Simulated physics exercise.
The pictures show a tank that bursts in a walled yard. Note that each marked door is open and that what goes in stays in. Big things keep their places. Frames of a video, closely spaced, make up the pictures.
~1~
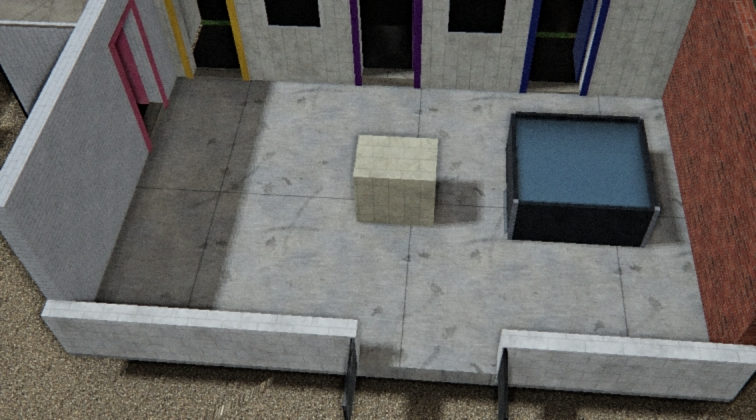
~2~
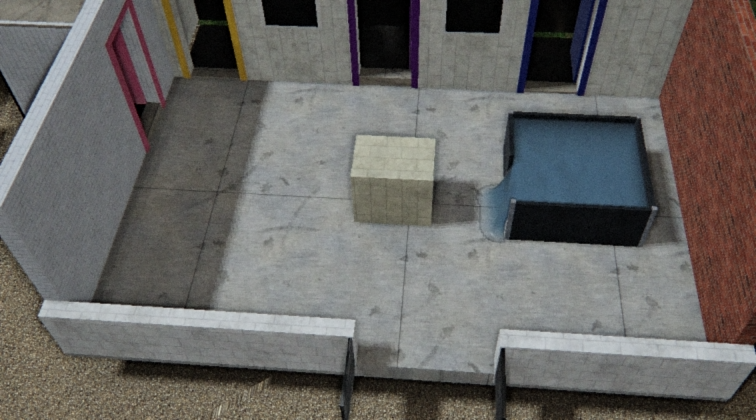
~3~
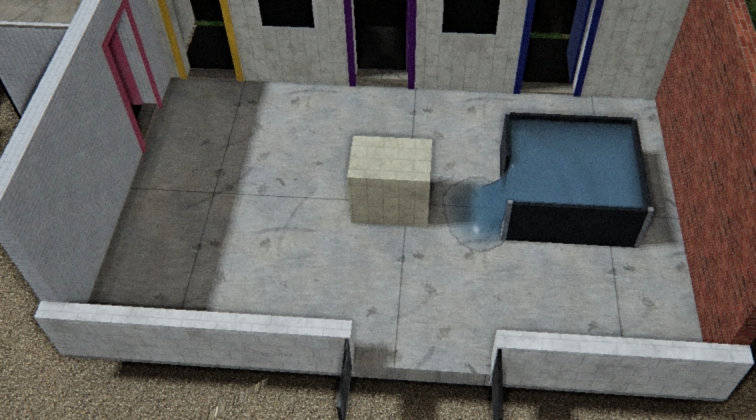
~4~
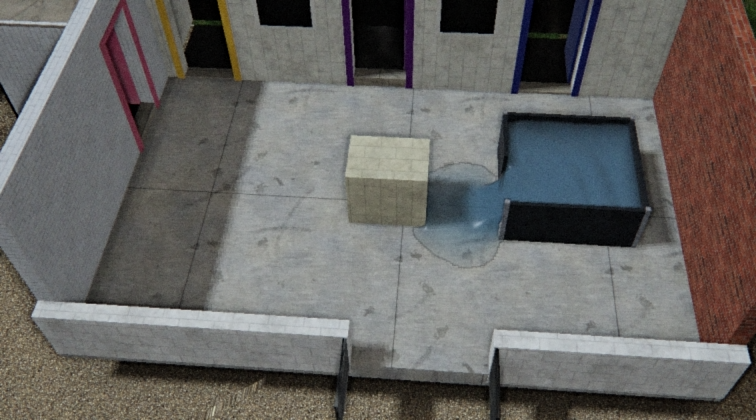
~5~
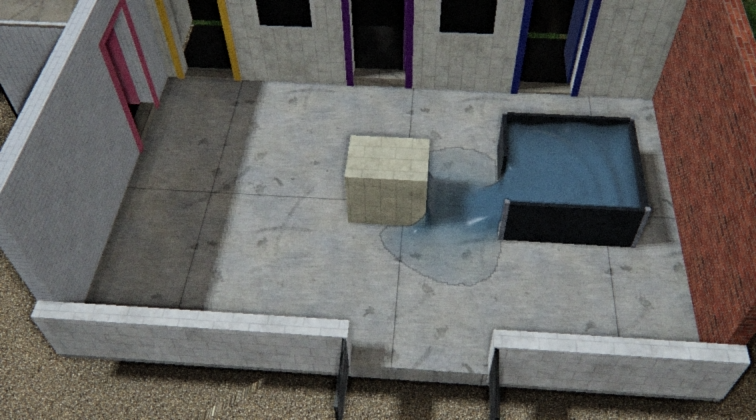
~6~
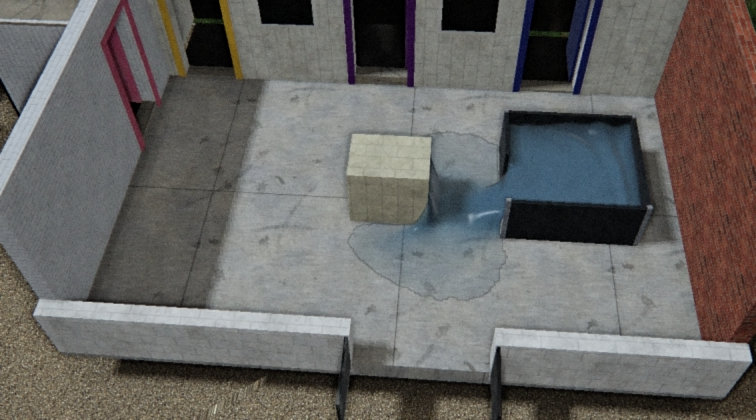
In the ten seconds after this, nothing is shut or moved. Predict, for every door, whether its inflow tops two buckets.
In order: The pink door will most likely not exceed two buckets; the purple door will most likely not exceed two buckets; the blue door will most likely not exceed two buckets; the yellow door will most likely exceed two buckets.
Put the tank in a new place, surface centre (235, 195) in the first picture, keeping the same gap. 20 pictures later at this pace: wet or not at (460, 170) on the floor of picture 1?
That patch would be not reached, I'd say.
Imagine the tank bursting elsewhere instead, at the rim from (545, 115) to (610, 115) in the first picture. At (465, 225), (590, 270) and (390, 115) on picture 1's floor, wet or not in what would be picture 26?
Taking the spots in turn: Untouched, untouched and swamped.
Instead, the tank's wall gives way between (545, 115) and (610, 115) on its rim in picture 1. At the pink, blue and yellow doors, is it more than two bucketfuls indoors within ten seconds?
The pink door falls short, the blue door exceeds the limit and the yellow door falls short.
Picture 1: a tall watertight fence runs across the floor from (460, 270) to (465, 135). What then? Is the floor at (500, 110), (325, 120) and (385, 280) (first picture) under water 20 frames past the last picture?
Results in order: Swamped / swamped / bone-dry.
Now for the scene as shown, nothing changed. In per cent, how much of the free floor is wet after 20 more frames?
That comes to about 55 per cent.
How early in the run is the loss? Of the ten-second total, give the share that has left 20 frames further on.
It would be around 40 %.
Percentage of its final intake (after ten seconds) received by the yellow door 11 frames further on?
Roughly 0 percent.
A moment on, water covers 25 % of the floor; the pink door not reached, the purple door not reached, the blue door not reached, the yellow door not reached.
Next, water covers 40 % of the floor; the pink door not reached, the purple door wet at the sill, nothing in, the blue door not reached, the yellow door not reached.
Then, water covers 55 % of the floor; the pink door not reached, the purple door wet at the sill, nothing in, the blue door under two buckets in, the yellow door wet at the sill, nothing in.
Later, water covers 75 % of the floor; the pink door wet at the sill, nothing in, the purple door wet at the sill, nothing in, the blue door under two buckets in, the yellow door under two buckets in.
In the end, water covers 90 % of the floor; the pink door wet at the sill, nothing in, the purple door wet at the sill, nothing in, the blue door under two buckets in, the yellow door over two buckets in.
